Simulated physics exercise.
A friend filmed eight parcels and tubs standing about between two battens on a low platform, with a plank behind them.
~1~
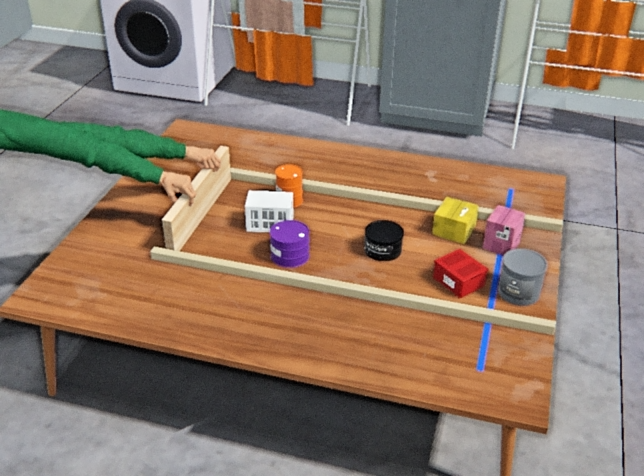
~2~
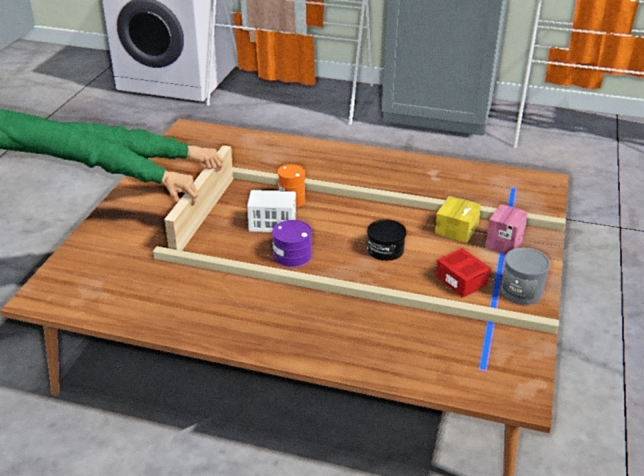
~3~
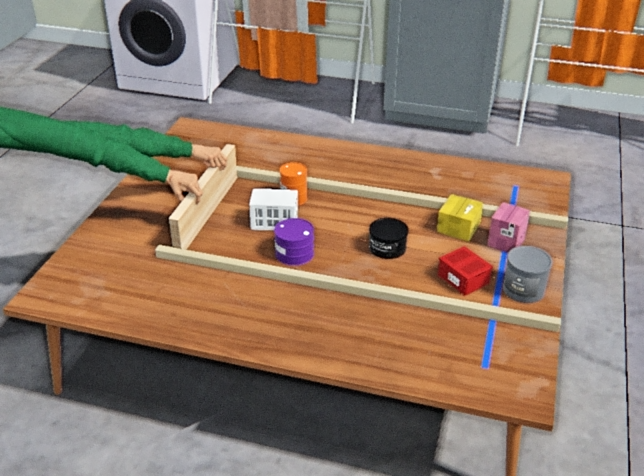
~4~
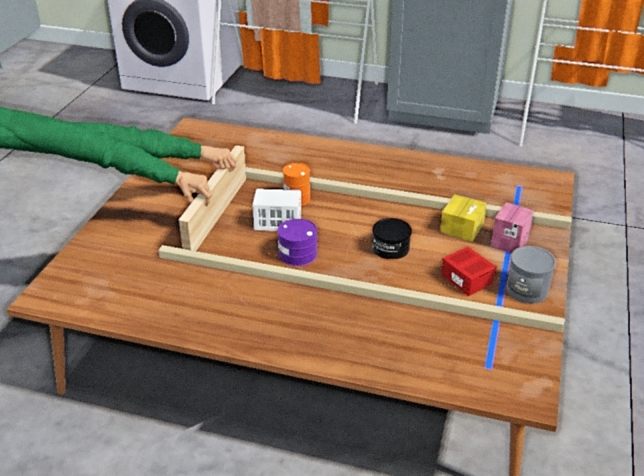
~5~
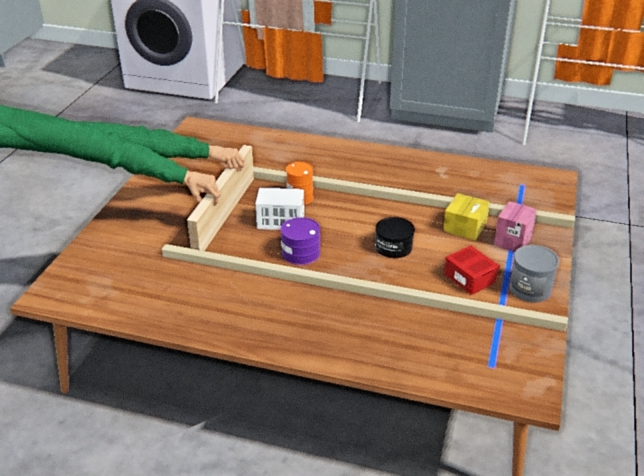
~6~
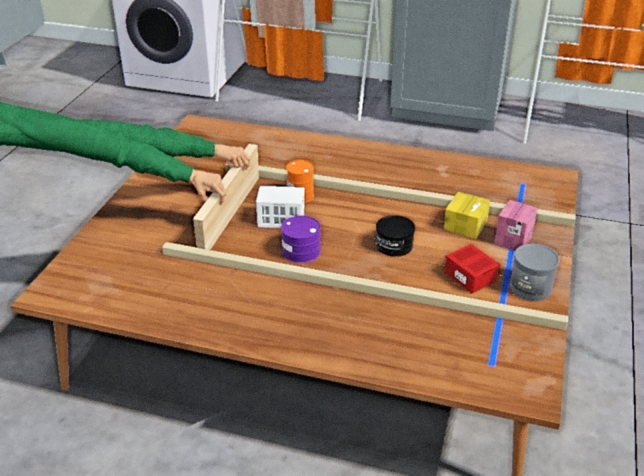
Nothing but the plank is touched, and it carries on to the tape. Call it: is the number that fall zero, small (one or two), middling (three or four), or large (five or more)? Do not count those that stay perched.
It is middling.
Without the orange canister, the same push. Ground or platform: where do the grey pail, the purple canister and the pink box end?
I'd say the grey pail heads down, the purple canister stays up there and the pink box stays up there.
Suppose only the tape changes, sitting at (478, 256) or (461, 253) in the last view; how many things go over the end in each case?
Tallies in order: 1 and 0.
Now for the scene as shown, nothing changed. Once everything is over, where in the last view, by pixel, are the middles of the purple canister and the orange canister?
For the purple canister it's (528, 278), and for the orange canister it's (531, 219).
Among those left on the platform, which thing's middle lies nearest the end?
Red tote, foremost.
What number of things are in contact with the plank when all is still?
3 in contact.
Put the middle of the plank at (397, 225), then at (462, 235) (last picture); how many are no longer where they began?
Tally at point one: 5; at point two: 8.
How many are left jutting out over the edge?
The answer comes to 2.
Soon after, none off yet; grey pail at rest near (534, 273); pink box at rest near (516, 226); red tote at rest near (472, 269).
Then, none off yet; grey pail at rest near (534, 273); pink box at rest near (516, 226); red tote moved a little near (487, 276).
At rest, the number that fall off is three or four; fallen, black pail, pink box and grey pail.
